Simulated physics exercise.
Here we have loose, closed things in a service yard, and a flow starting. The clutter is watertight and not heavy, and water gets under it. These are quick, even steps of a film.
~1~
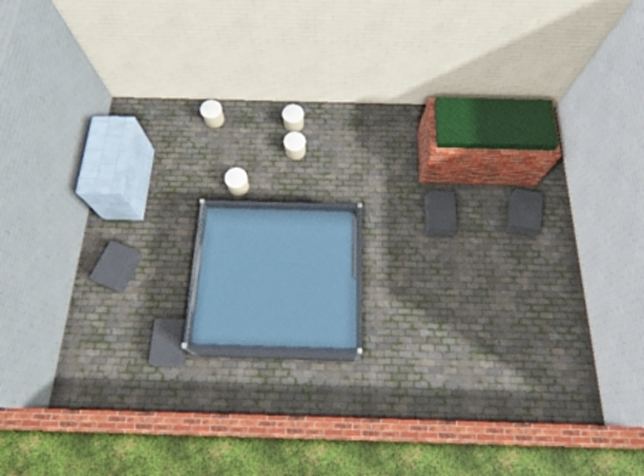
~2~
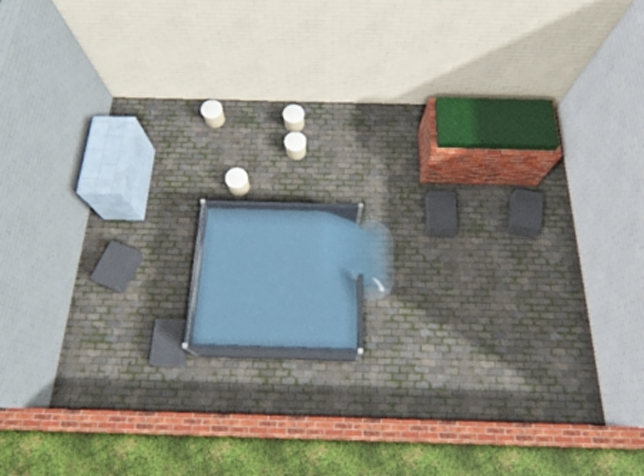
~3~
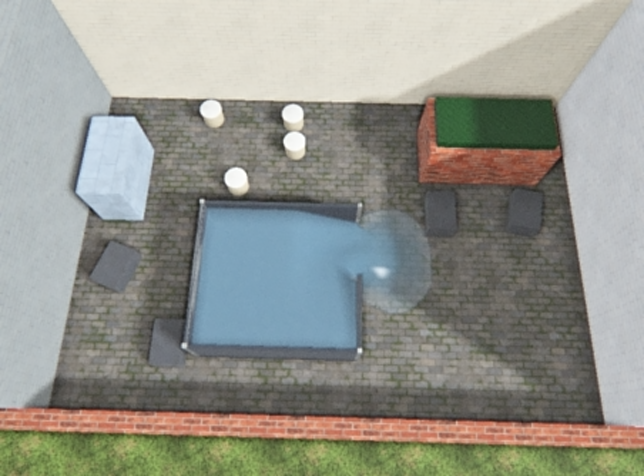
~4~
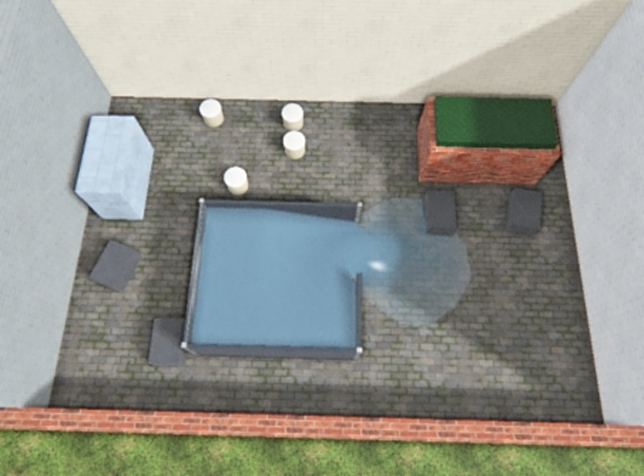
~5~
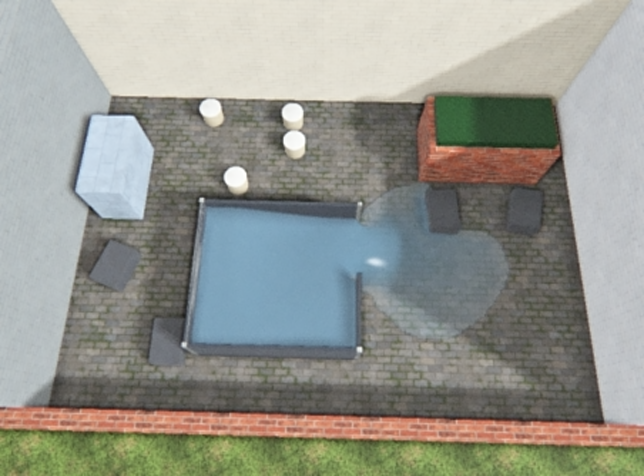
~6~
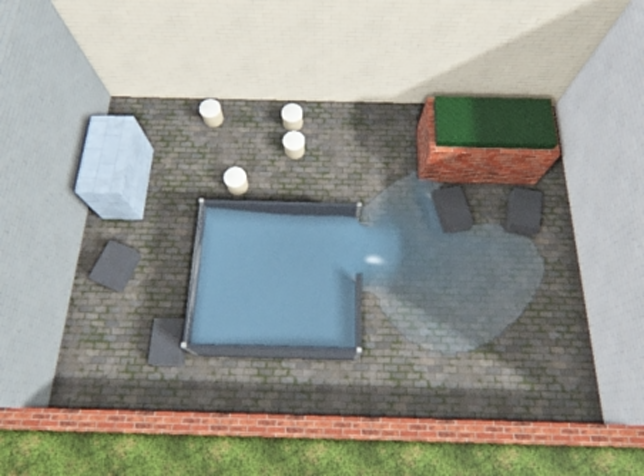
Water in a raised square pool stands in a walled, paved yard, seen from high above by a still camera. Four white pails stand behind it, with a pale blue block and two dark grey crates to the left, and two more crates before a green-topped brick block at right. The water bursts through the pool's right side, fans thinly across the paving, and slightly turns and nudges the nearer right-hand crate rightward.
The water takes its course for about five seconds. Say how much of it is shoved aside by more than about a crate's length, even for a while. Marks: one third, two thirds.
It is not even a third.
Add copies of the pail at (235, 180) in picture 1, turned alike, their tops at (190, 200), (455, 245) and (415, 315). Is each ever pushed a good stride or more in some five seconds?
One after the other: Short of that, that far or more, no.
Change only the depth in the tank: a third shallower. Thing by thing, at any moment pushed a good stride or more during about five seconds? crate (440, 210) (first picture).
Verdict: That far or more.
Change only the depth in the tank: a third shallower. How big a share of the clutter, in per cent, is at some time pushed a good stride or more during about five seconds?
I make it 20 per cent.
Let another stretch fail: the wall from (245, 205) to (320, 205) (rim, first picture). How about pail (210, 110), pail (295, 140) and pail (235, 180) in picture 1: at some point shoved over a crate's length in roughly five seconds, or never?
In turn: Yes, that far or more, swept aside.
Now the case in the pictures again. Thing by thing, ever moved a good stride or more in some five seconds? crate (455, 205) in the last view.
My call: Moved that far.
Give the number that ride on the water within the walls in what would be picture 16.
The number is 2.
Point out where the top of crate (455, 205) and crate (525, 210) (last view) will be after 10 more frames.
Close to (542, 192) and (574, 201).
A moment on, 1 of 8 are well off their spots; 0 afloat.
Next, 2 of 8 are well off their spots; 2 afloat.
Later, 2 of 8 are well off their spots; 2 afloat.
In the end, 2 of 8 are well off their spots, and 2 have been at some point; 2 afloat.
